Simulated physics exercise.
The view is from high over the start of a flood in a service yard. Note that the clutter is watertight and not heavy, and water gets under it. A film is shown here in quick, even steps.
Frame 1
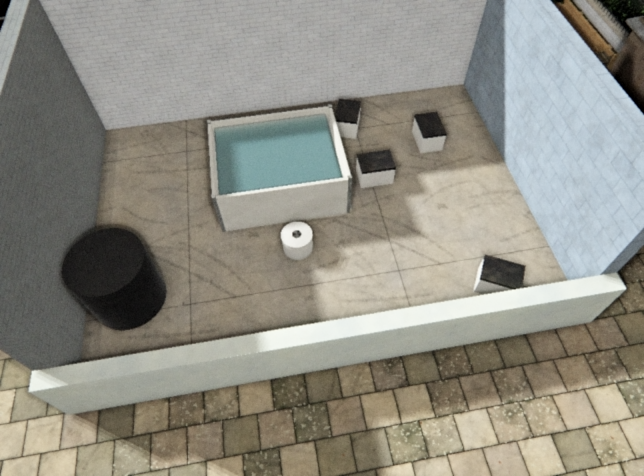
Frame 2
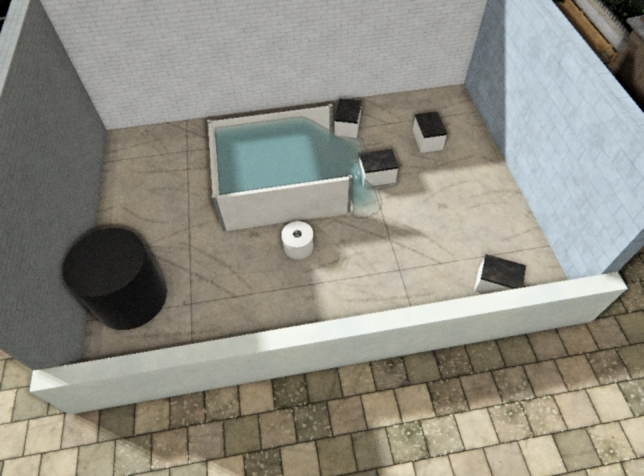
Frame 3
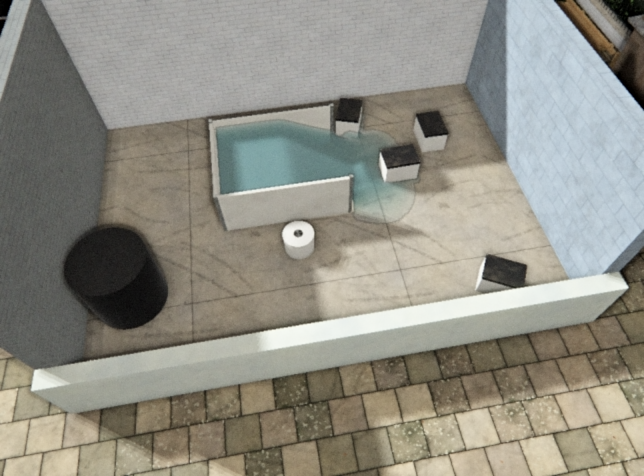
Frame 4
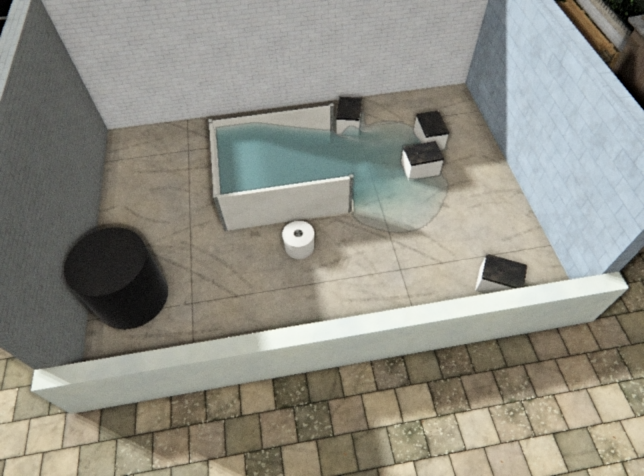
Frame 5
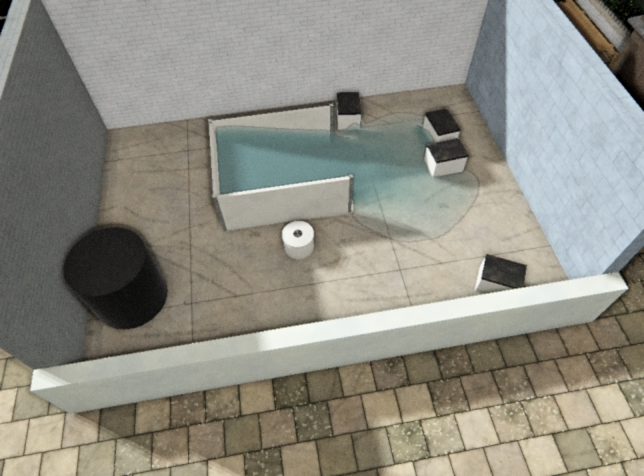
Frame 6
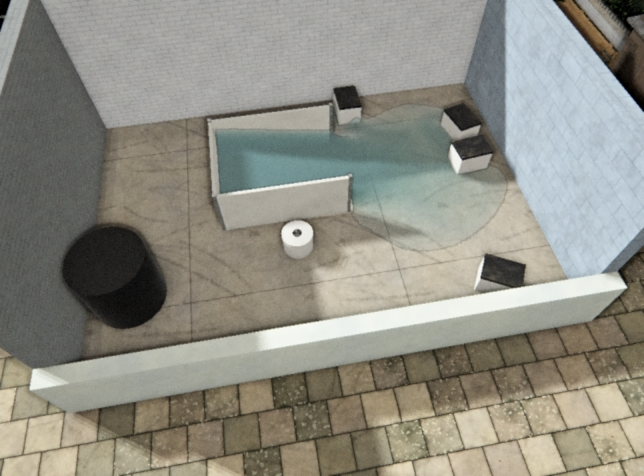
Teal water pours out through the open right side of a white-walled rectangular tank in a walled, paved yard, seen from high above by a still camera. Small white boxes with black tops stand to the tank's right and near the front wall, with a black cylinder at left and a short white one in front. The water fans across the floor, pushing one box rightward, then another beside it, while the one near the tank's back corner shifts slightly.
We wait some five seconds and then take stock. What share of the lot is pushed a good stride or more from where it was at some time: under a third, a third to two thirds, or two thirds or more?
Two thirds or more.
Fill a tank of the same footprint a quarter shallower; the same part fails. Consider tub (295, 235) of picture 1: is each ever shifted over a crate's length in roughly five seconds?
As for that object: Didn't get there.
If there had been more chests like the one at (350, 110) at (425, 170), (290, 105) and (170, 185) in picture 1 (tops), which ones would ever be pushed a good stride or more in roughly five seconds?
First driven off, second driven off, third remains in place.
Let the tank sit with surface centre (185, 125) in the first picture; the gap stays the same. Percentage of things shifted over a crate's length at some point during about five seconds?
Roughly 80 %.
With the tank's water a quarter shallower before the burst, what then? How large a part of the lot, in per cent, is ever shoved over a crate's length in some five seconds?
Roughly 80 per cent.
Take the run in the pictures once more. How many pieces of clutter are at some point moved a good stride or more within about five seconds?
My count comes to 5.
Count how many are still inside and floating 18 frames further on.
Tally: 3.
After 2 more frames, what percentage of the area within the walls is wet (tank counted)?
Roughly 40 %.
A moment on, 2 of 5 are well off their spots; 1 afloat.
Next, 2 of 5 are well off their spots; 3 afloat.
Later, 4 of 5 are well off their spots; 3 afloat.
In the end, 5 of 5 are well off their spots, and 5 have been at some point; 3 afloat.
